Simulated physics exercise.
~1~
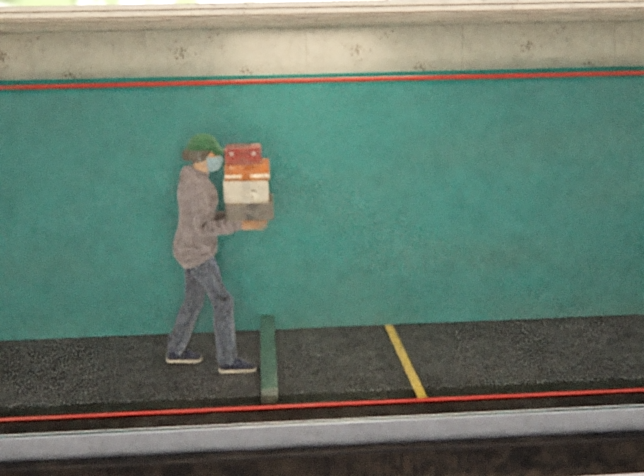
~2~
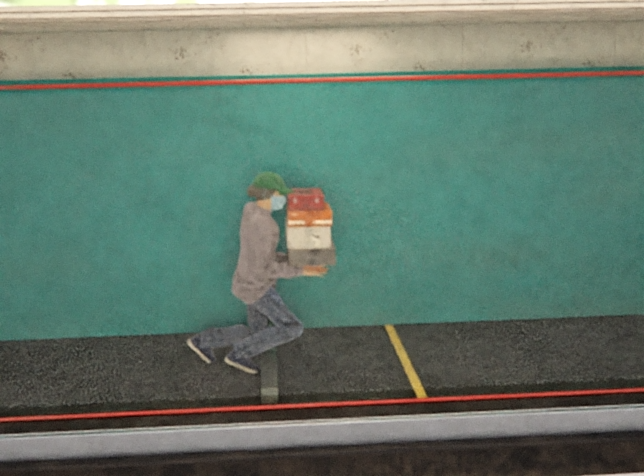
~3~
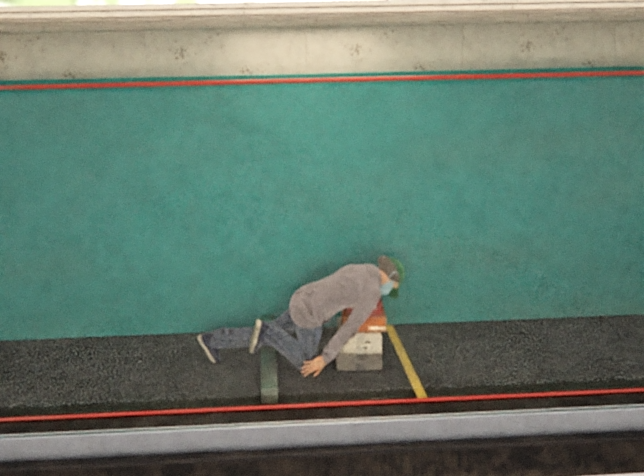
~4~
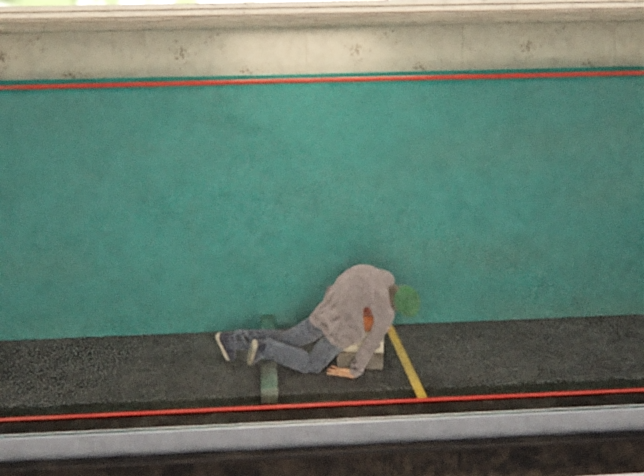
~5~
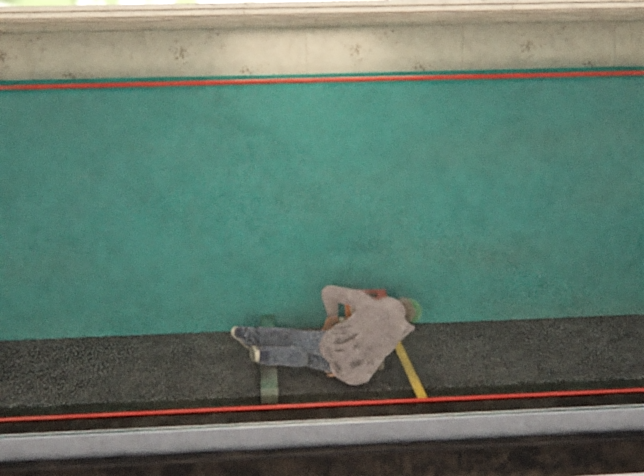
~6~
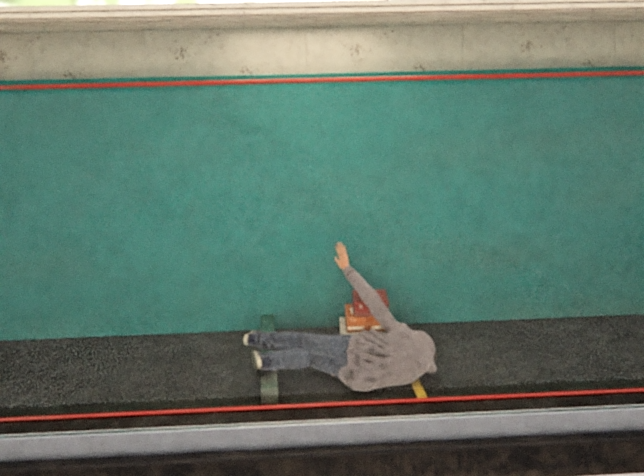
The clip shows a masked person in a green cap carrying stacked boxes rightward, dropping to the knees over a low rail and pitching forward onto them, then rolling face down, one arm outstretched, head past the yellow line, the visible boxes short of it.
